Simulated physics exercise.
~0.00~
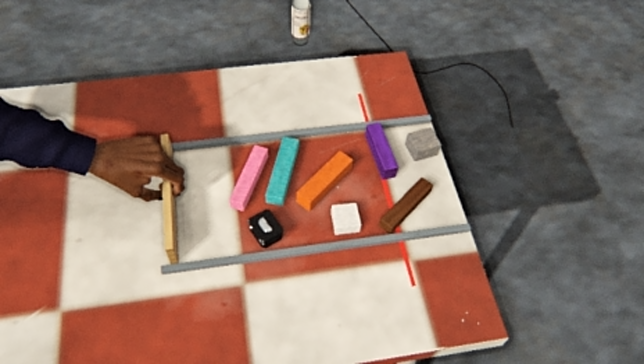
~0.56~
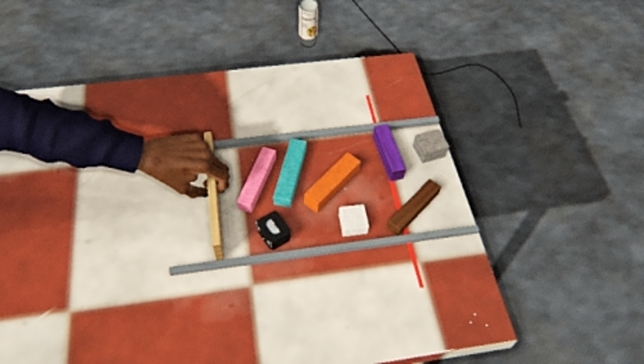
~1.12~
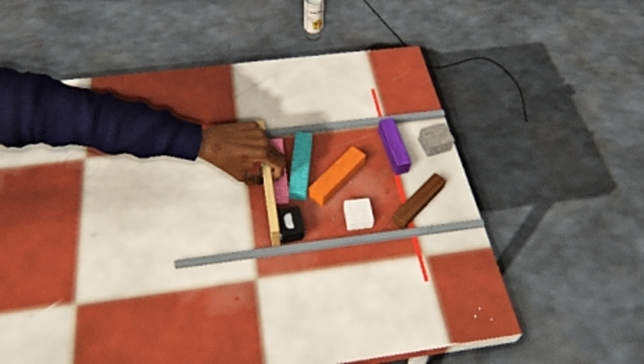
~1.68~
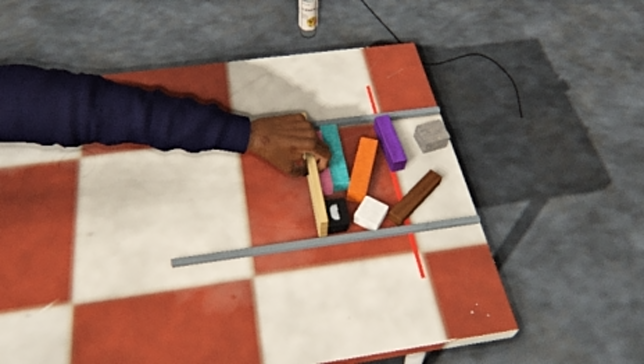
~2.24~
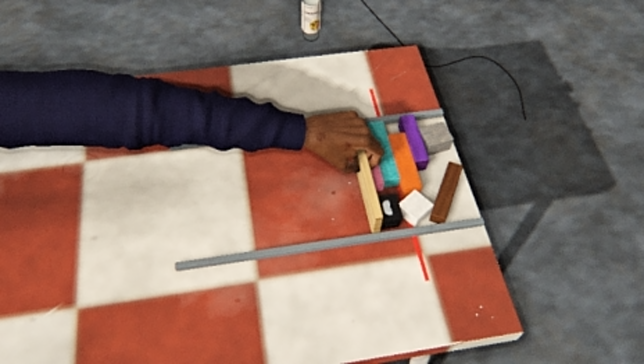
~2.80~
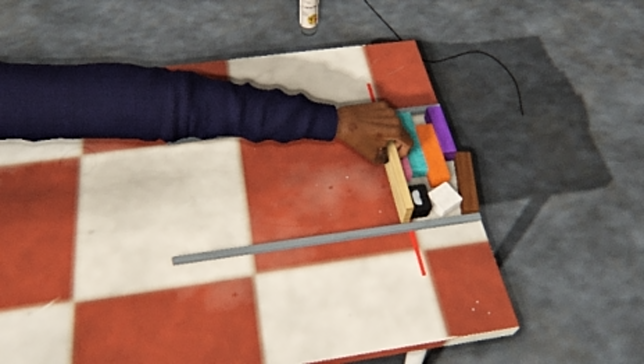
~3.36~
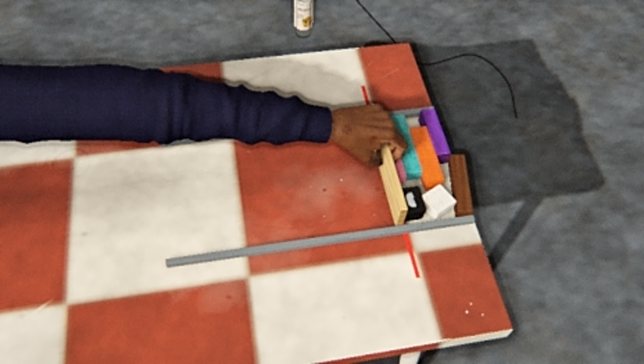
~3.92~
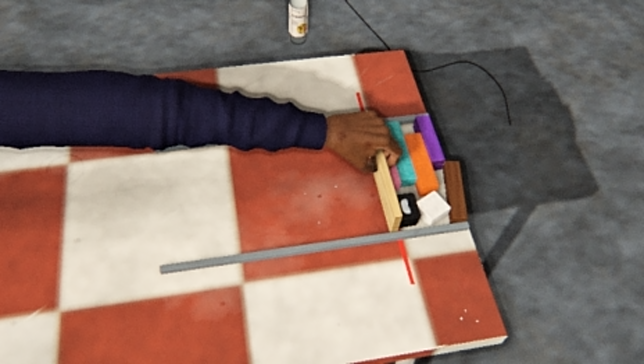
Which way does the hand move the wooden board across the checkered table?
The hand pushes the board to the right, towards the red tape and the table's edge.
The clip shows a hand sliding an upright wooden board right between two grey rails on a checkered table, gathering colourful blocks towards the edge. The grey block goes over the edge and out of view, and the board halts near the red tape with the other pieces crowded together.
